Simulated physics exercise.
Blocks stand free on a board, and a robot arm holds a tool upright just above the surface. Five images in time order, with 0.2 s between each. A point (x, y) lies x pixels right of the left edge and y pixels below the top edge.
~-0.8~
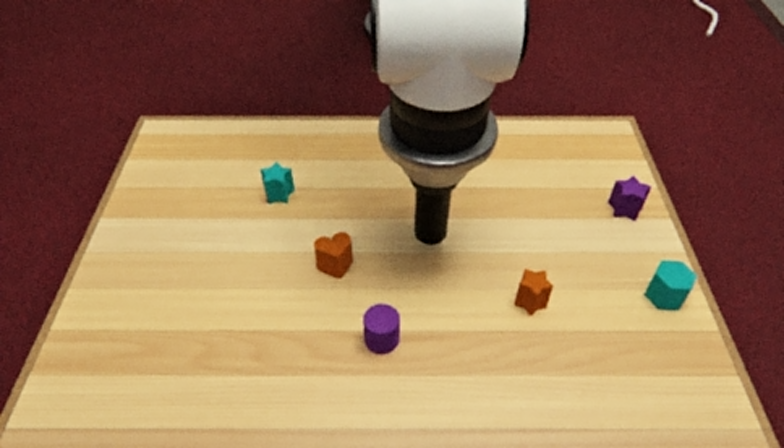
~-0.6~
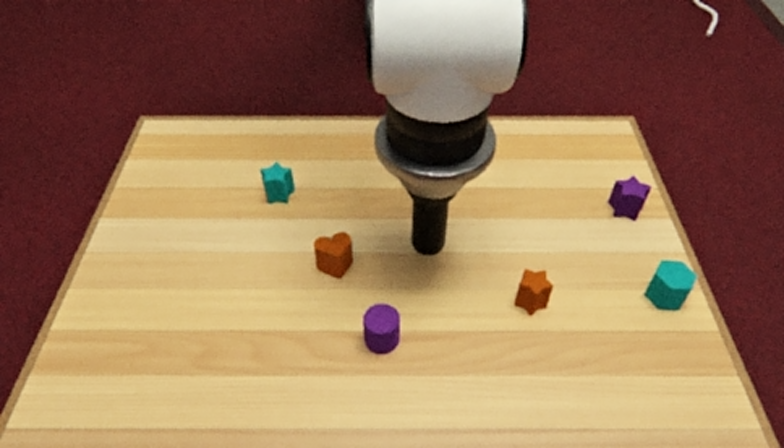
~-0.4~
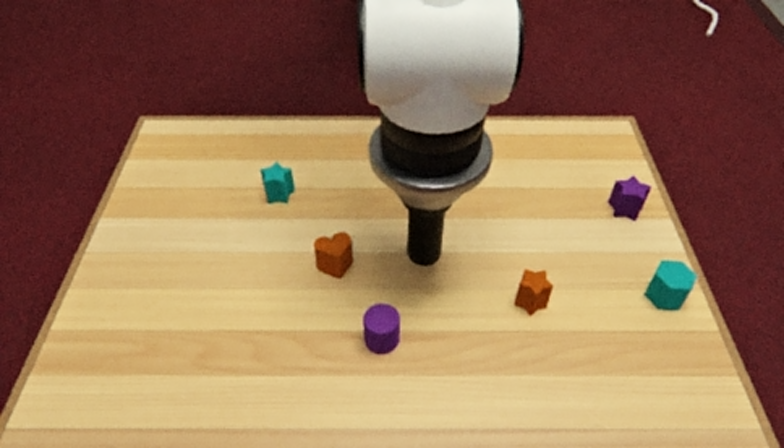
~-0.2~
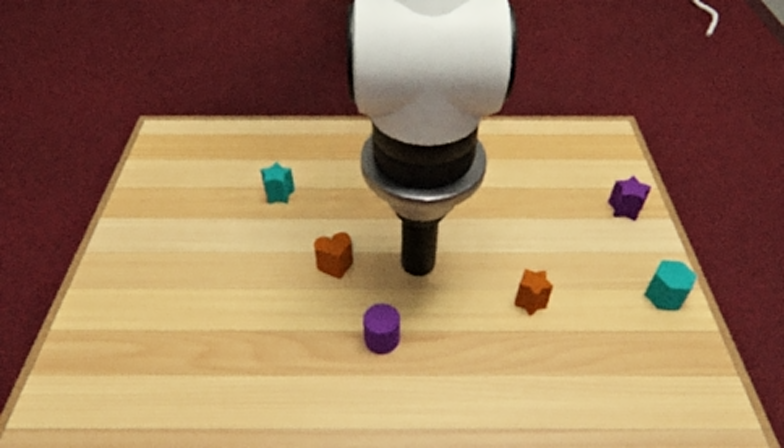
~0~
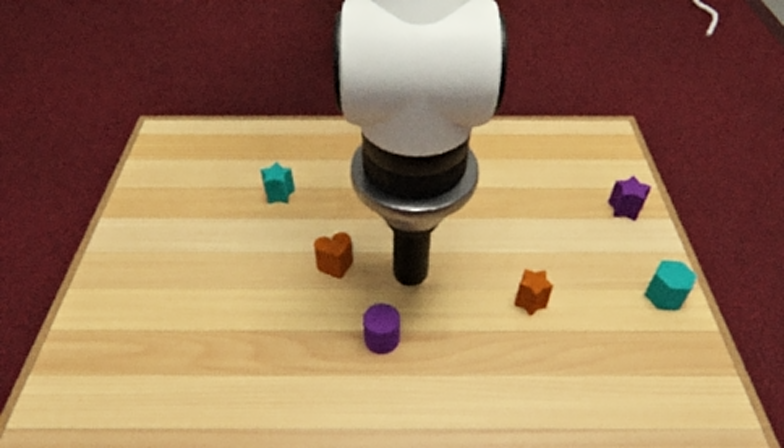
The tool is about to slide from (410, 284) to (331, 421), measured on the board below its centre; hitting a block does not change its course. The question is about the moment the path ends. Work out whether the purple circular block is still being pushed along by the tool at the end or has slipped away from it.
Ahead.
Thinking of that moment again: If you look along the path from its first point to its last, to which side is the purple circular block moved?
It's pushed left.
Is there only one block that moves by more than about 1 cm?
Yes.
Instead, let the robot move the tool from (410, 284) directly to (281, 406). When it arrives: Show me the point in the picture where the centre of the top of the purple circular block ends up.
Its top middle will sit at (373, 343).
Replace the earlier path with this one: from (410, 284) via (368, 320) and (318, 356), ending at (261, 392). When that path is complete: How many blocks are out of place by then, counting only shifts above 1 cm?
Count: One.
The first path, step by step. One third of the way, tool at (387, 316); purple circular block at (372, 336).
Two thirds of the way, tool at (360, 361); purple circular block at (348, 386).
At the end, tool at (329, 412); orange heart block still; purple circular block at (328, 444).
